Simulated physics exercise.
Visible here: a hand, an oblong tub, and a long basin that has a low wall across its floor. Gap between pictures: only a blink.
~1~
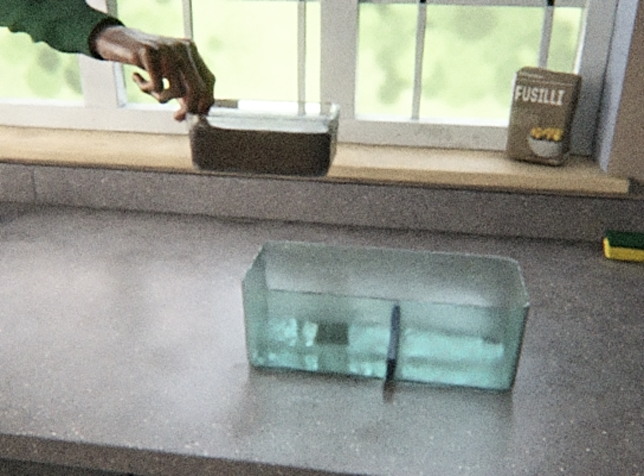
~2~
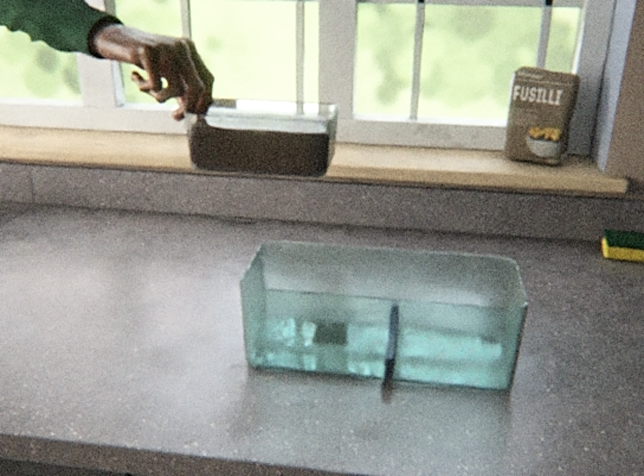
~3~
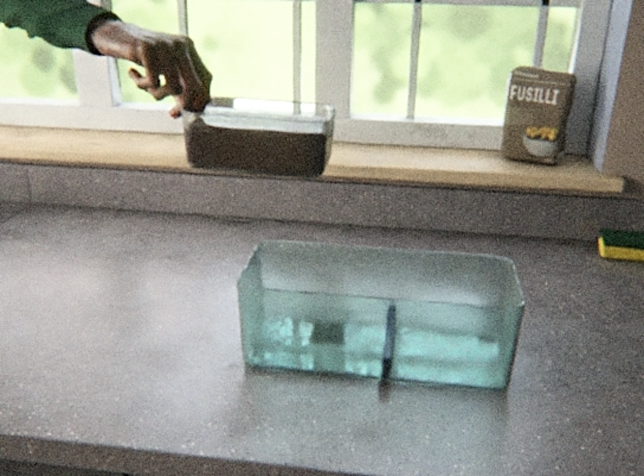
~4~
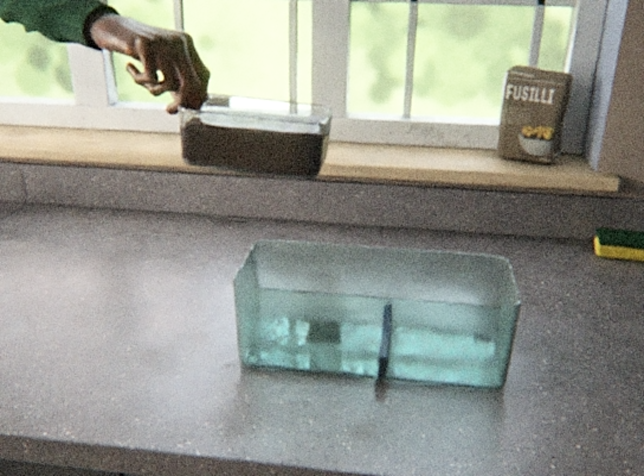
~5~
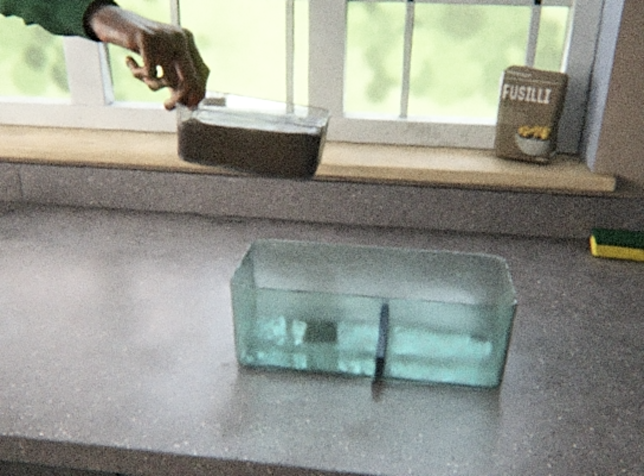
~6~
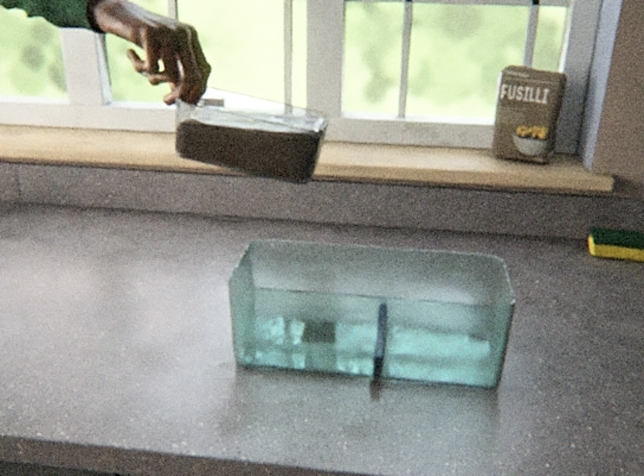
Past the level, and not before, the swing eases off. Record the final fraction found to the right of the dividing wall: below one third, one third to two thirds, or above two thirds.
At least a third, at most two thirds.
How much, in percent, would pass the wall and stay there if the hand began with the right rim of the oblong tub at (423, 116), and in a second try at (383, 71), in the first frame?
Roughly 75 % the first time and roughly 65 % the second.
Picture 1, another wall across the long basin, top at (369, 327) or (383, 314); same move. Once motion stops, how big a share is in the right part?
Note: Roughly 65 % in case one, 60 % in case two.
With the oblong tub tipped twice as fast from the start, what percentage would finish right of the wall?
I'd estimate about 35 percent ends up there.
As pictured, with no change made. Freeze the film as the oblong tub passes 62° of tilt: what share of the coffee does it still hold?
35 %.
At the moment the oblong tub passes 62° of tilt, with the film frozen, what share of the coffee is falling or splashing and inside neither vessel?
Airborne share: Approx. 40 %.
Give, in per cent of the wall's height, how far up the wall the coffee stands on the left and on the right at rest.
On the left roughly 40, on the right roughly 60.
A moment on, the oblong tub is tipped part way and 37 per cent is still to pour, 5 is left of the wall and 17 right of it.
Next, the oblong tub is tipped right over and 6 per cent is still to pour, 33 is left of the wall and 50 right of it.
Then the oblong tub is tipped right over and 0 per cent is still to pour, 46 is left of the wall and 49 right of it.
Later the oblong tub is tipped right over and 0 per cent is still to pour, 46 is left of the wall and 49 right of it.
Finally, 46 per cent lies left of the wall, 49 right of it and 5 outside.
